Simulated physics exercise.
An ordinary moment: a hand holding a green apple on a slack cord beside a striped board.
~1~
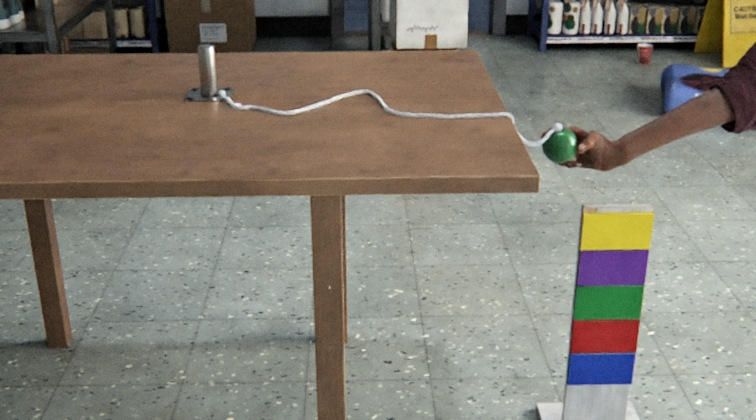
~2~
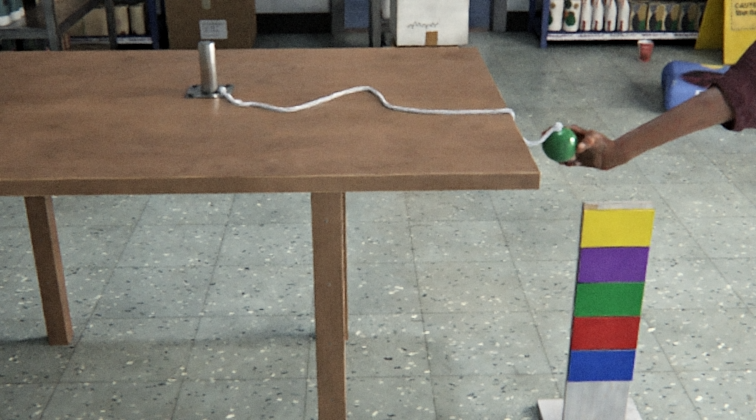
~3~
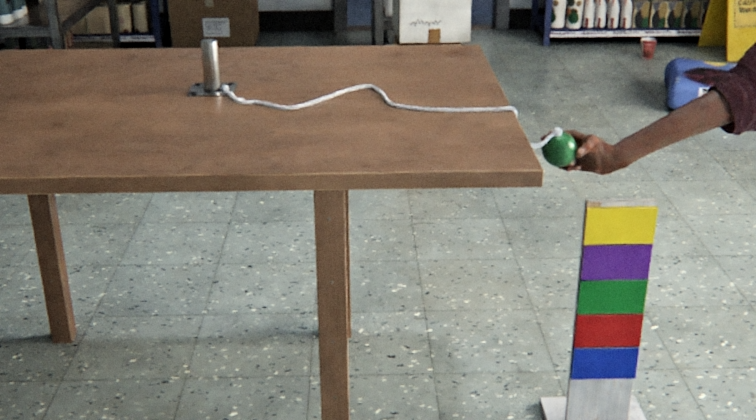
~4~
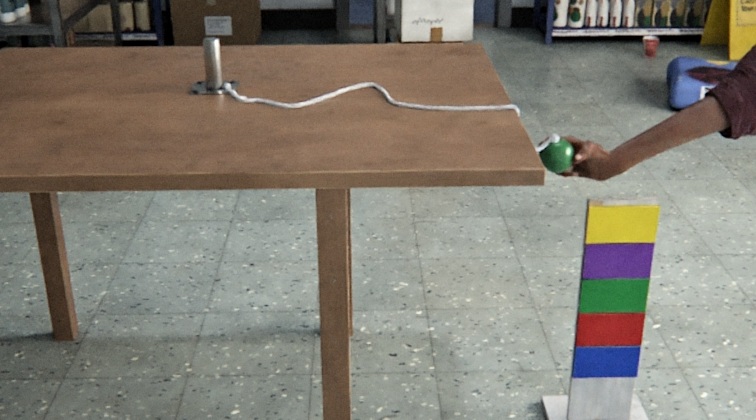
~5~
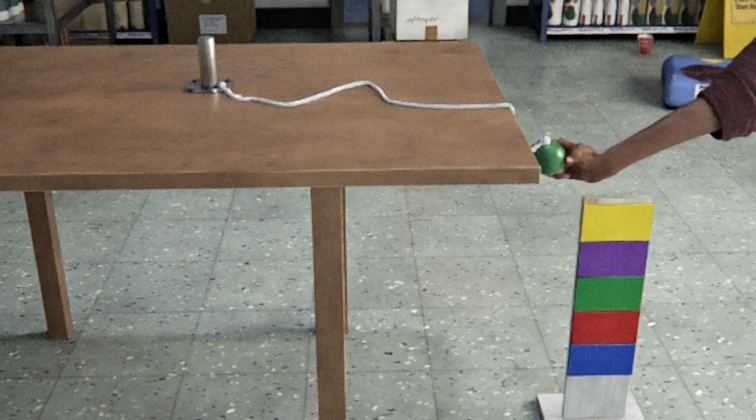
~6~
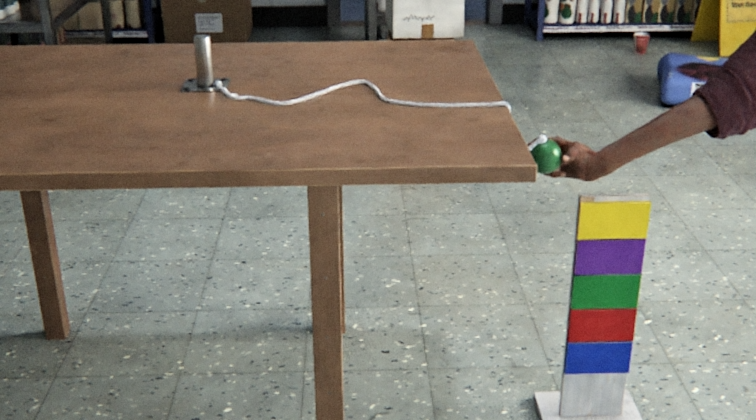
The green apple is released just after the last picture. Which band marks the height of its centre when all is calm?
Its centre hangs level with the green band.
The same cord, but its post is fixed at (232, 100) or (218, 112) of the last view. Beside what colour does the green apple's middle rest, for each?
One after the other, red; red.
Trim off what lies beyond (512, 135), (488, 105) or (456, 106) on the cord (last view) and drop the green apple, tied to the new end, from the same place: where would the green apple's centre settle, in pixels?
In that order: (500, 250), (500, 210) and (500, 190).
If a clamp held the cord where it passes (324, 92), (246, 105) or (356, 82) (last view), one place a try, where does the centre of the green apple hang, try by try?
Near (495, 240), (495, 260) and (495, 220).
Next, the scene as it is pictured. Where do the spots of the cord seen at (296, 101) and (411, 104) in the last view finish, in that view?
The first at (346, 90), the second at (501, 128).
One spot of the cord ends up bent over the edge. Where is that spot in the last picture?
Near (387, 101).
A little later, apple near (531, 290); level with green.
Next, apple near (471, 279); level with green.
Later still, apple near (503, 290); level with green.
When it is over, apple near (493, 291); level with green. Its middle rests at the green band.
